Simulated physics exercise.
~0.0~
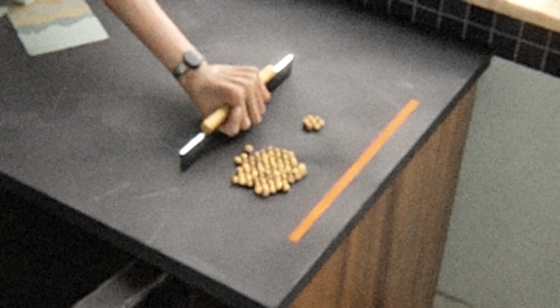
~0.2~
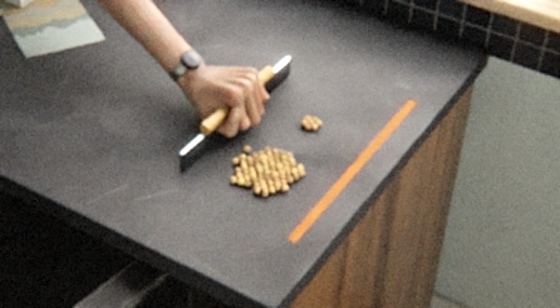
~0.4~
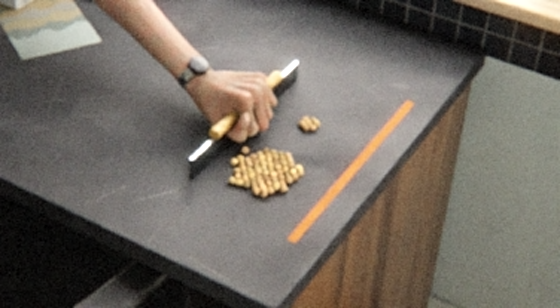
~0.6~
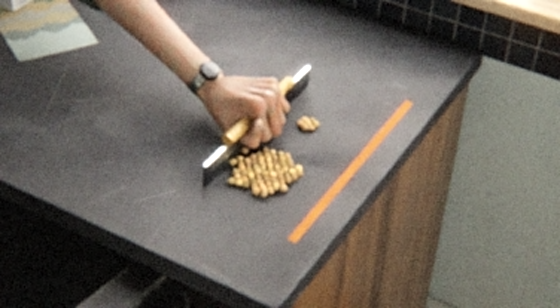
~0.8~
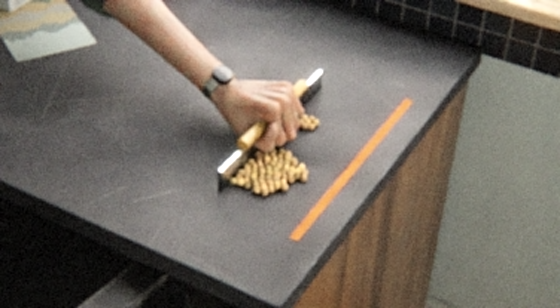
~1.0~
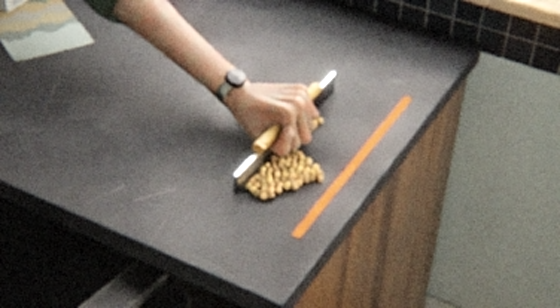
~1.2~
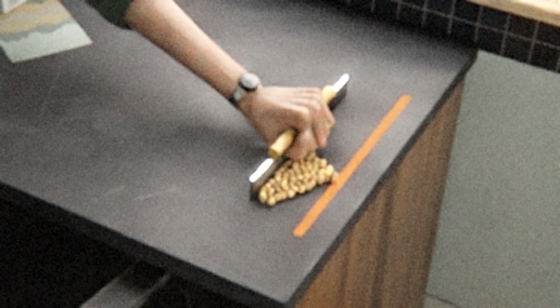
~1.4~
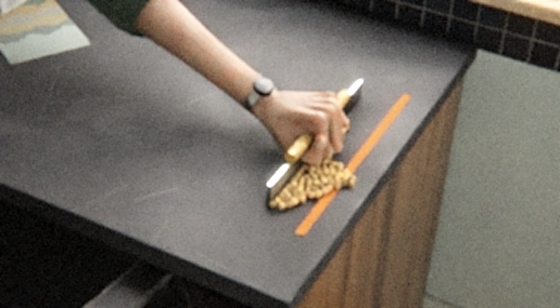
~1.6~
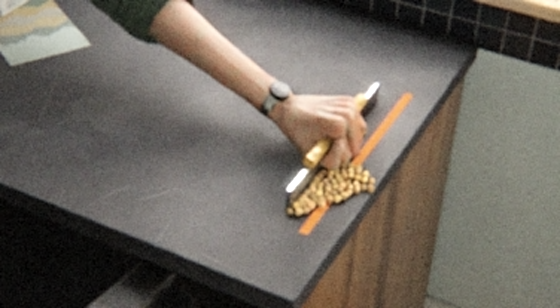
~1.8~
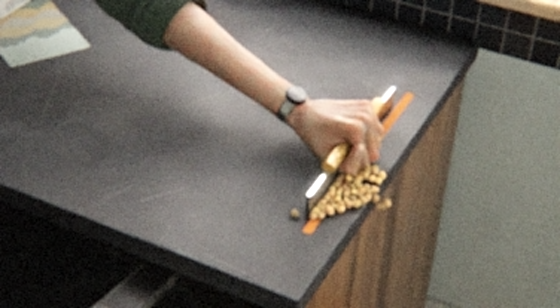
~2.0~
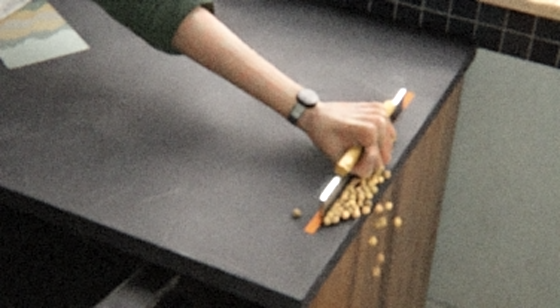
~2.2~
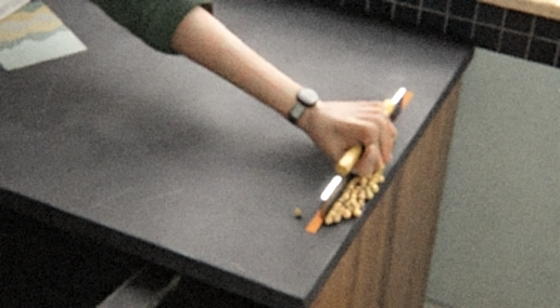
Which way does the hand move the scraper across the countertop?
The hand pushes the scraper to the right, towards the orange strip near the end of the countertop.
